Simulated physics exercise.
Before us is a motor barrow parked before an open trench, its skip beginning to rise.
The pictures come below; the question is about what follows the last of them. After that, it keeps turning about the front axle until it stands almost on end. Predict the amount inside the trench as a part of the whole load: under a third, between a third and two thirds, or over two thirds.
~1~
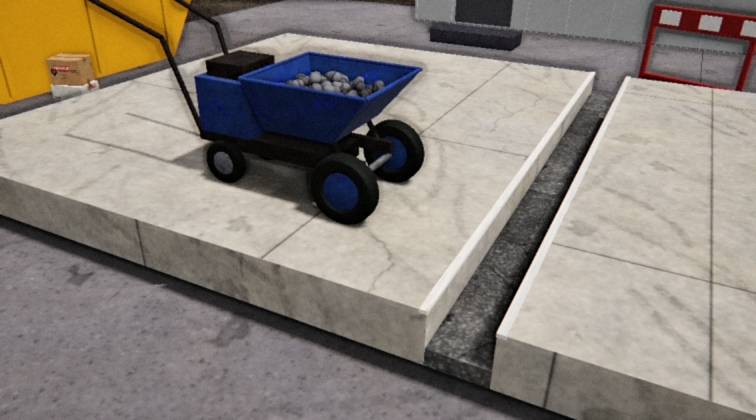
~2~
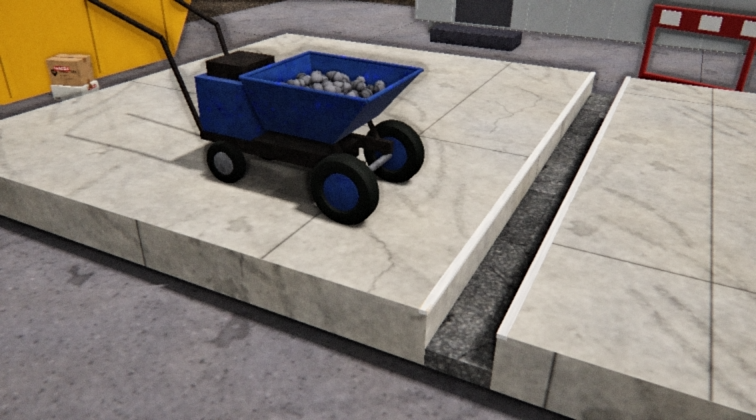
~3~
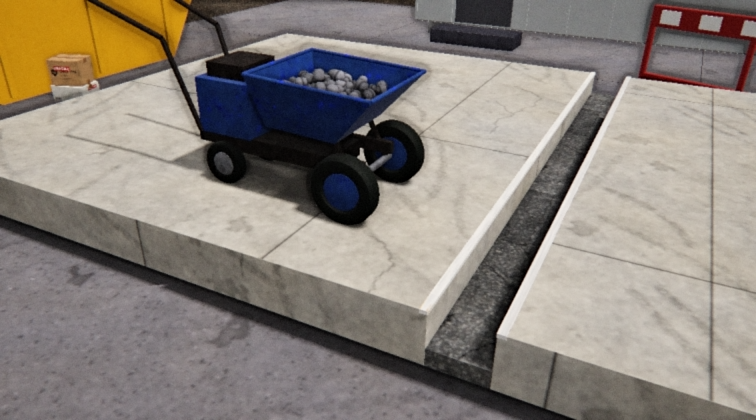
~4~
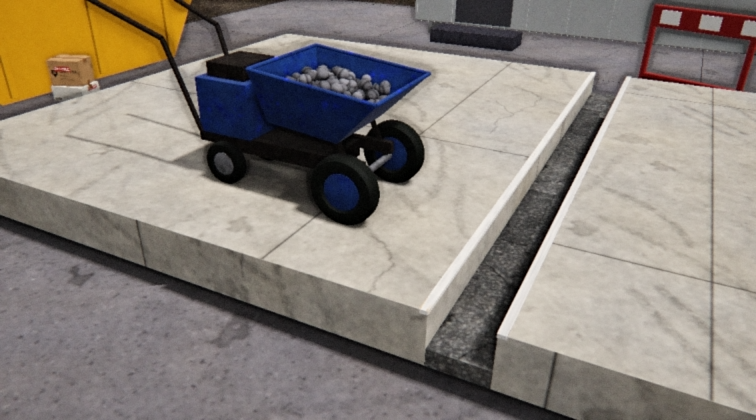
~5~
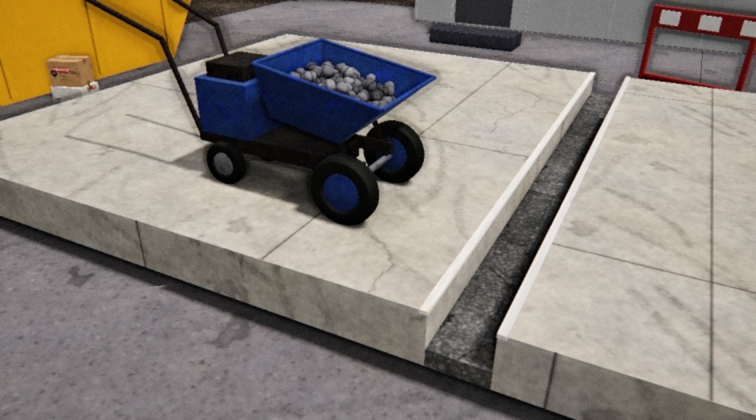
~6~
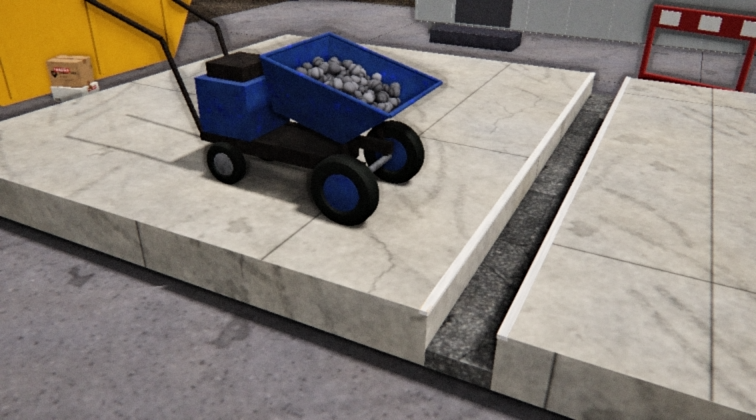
Trench gets above two thirds.
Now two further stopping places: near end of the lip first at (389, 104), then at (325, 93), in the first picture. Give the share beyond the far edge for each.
Trial 1 around 0 %, trial 2 around 0 %.
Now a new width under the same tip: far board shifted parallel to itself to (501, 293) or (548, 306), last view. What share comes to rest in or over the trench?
In order: Some 90 per cent, then some 90 per cent.
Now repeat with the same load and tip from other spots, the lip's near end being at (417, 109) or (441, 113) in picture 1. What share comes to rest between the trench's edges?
The first gives close to 70 per cent and the second 30 per cent.
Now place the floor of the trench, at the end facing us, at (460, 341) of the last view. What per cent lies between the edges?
It works out to some 80 per cent.
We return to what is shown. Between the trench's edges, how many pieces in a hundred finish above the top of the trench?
Roughly 0 %.
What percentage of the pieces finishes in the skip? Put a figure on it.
0 in a hundred, roughly.
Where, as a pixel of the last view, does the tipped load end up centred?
It settles centred around (510, 256).
Shortly afterwards, skip tipped steeply; the whole lot in the skip.
Next, skip tipped right over; the bulk in the skip; a little short of the trench; a little in or heaped over the trench; only a few falling.
Some moments later, skip tipped right over; a little in the skip; near a quarter short of the trench; the bulk in or heaped over the trench; only a few beyond it.
In the end, skip tipped right over; a little short of the trench; the bulk in or heaped over the trench; only a few beyond it.
